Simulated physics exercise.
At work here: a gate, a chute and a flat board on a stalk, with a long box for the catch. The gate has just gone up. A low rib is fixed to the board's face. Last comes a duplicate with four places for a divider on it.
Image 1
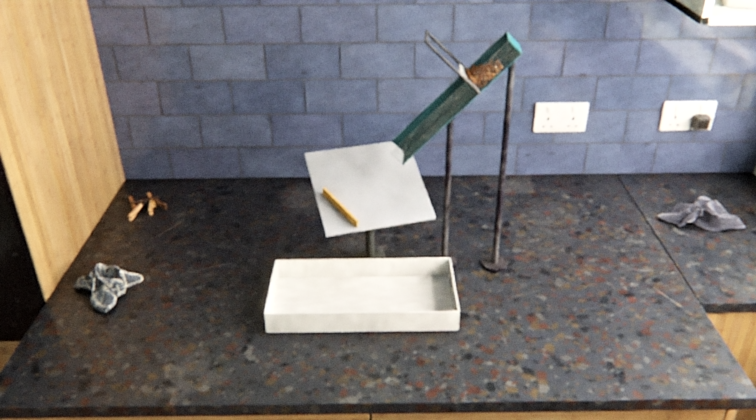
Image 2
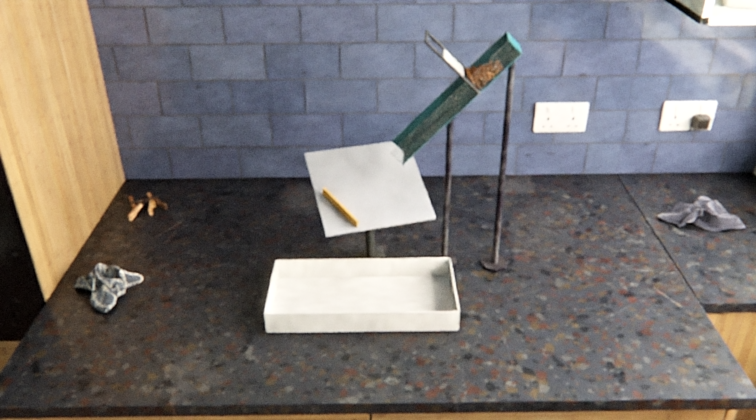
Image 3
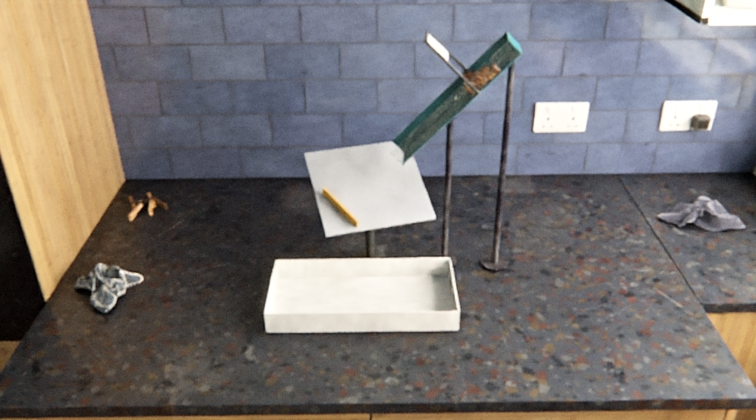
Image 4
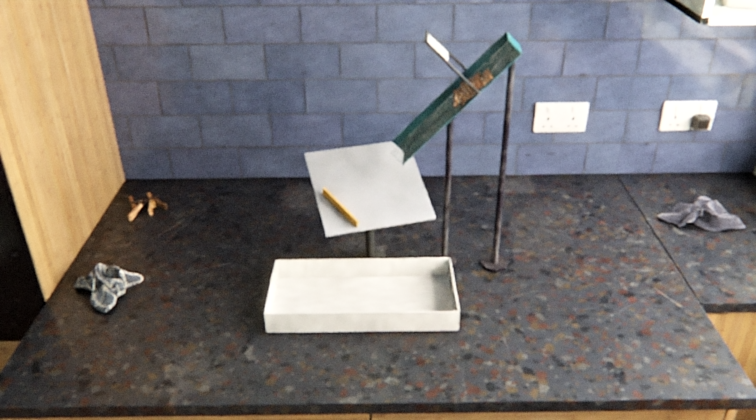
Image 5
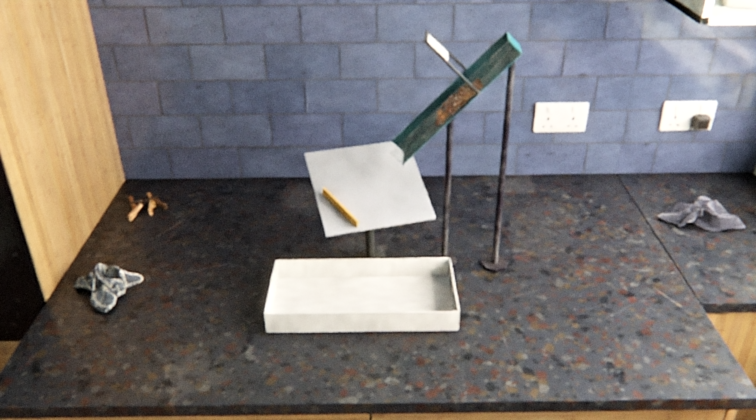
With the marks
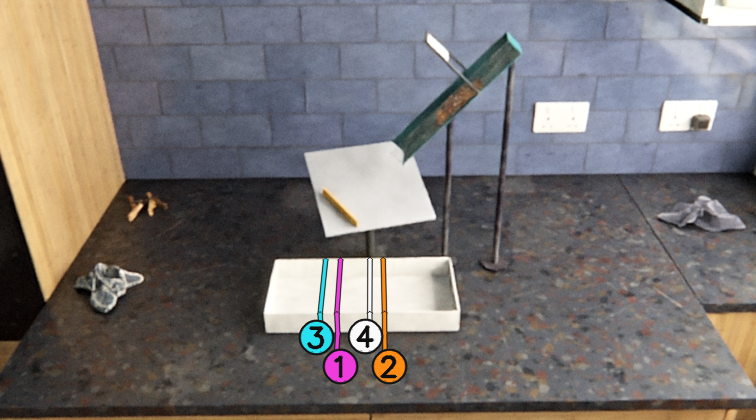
The footage shows a small gate lifting on a sloping green chute, and a load of small brown pieces sliding partway down it, while the tilted white board with its yellow strip and the empty white box stay still.
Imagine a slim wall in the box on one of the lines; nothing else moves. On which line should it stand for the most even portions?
The answer is line 2.
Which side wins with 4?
More lands on the right.
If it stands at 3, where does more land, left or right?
More lands on the right.
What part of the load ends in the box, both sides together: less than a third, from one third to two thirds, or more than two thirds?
More than two thirds.
On the marked copy, line 1 crosses the front rim at (336, 313); line 2 crosses the front rim at (384, 312); line 3 crosses the front rim at (320, 313); line 4 crosses the front rim at (369, 312).
With 1, of what is caught, a stray few on the left of the divider, nearly all on the right.
With 2, of what is caught, about half on the left of the divider, about half on the right.
With 3, of what is caught, a stray few on the left of the divider, nearly all on the right.
With 4, of what is caught, a small part on the left of the divider, most on the right.
